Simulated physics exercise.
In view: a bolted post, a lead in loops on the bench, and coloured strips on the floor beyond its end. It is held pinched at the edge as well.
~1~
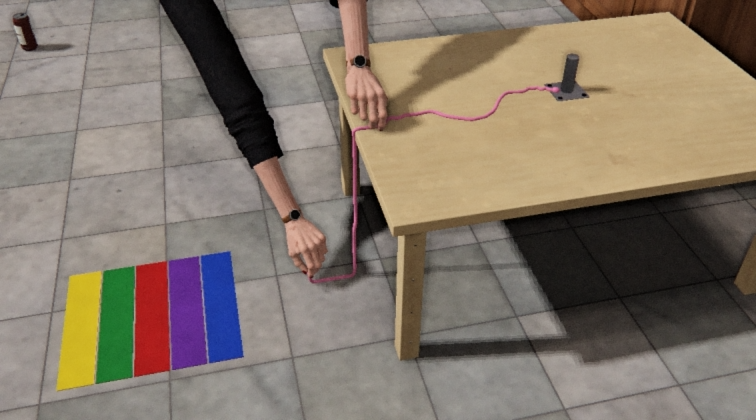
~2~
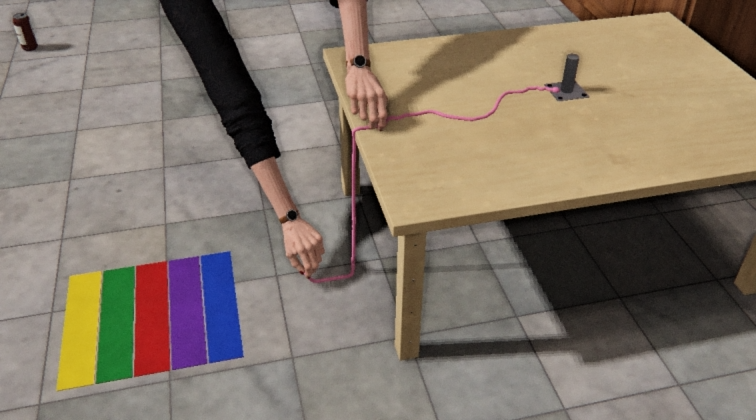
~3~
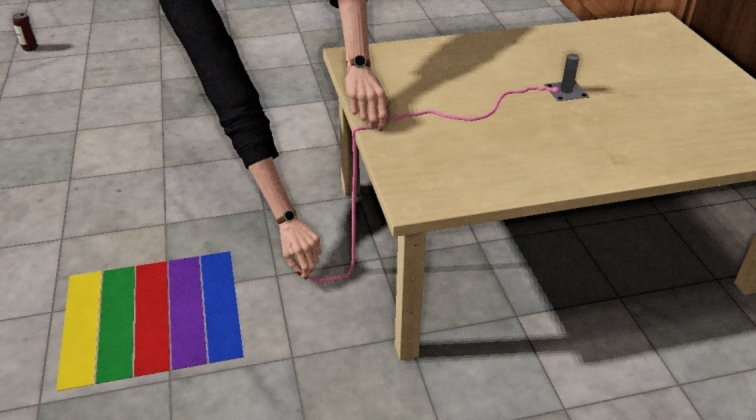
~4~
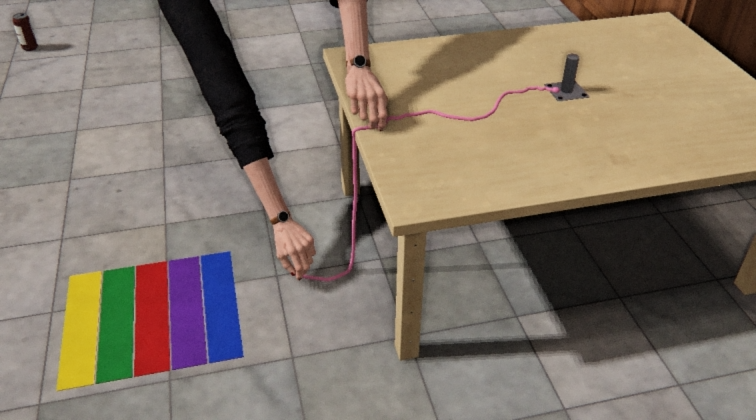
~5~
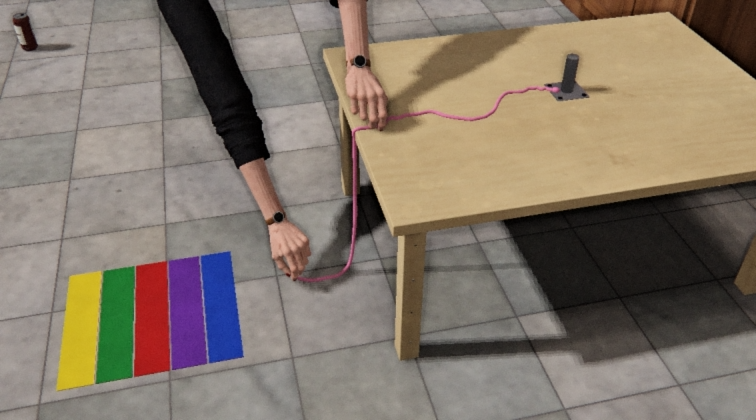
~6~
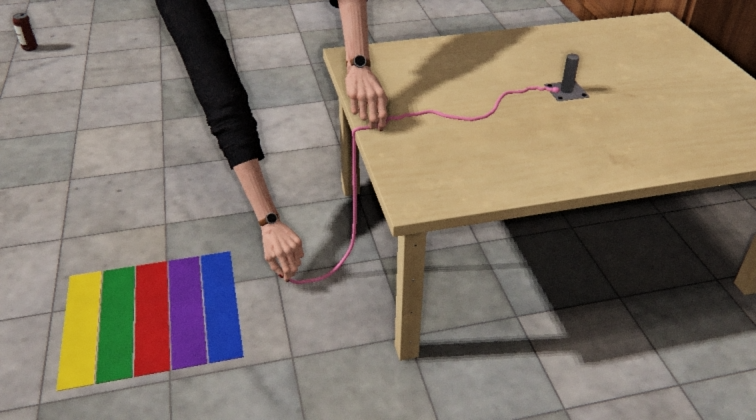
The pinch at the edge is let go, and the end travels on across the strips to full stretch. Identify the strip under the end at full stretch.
Strip: Red.
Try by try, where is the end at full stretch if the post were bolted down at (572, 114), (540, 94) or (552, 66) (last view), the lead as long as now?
Around (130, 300), (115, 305) and (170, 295).
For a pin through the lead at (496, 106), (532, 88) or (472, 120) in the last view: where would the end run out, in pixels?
The three spots are (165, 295), (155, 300) and (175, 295), in that order.
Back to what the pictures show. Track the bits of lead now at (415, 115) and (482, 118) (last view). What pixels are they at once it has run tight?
Well, the first one sits at (387, 122), and the second one sits at (453, 110).
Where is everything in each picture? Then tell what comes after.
The first picture shows end (309, 273); blue (224, 339); purple (188, 345); red (152, 351); green (115, 358); yellow (77, 365).
The second picture shows end (306, 273); lead through (526, 91) (482, 118) (410, 115) (354, 145) (354, 208) (353, 262).
The third picture shows end (303, 274).
The fourth picture shows end (297, 275); lead through (526, 91) (482, 118) (410, 115) (355, 145) (355, 208) (352, 263).
The fifth picture shows end (292, 276).
The sixth picture shows end (285, 277); lead through (526, 91) (482, 118) (410, 115) (355, 145) (355, 208) (340, 264).
Soon after, end near (219, 288); over blue.
Then, end near (174, 295); over purple.
At full stretch, end near (148, 299); over red. The red one.
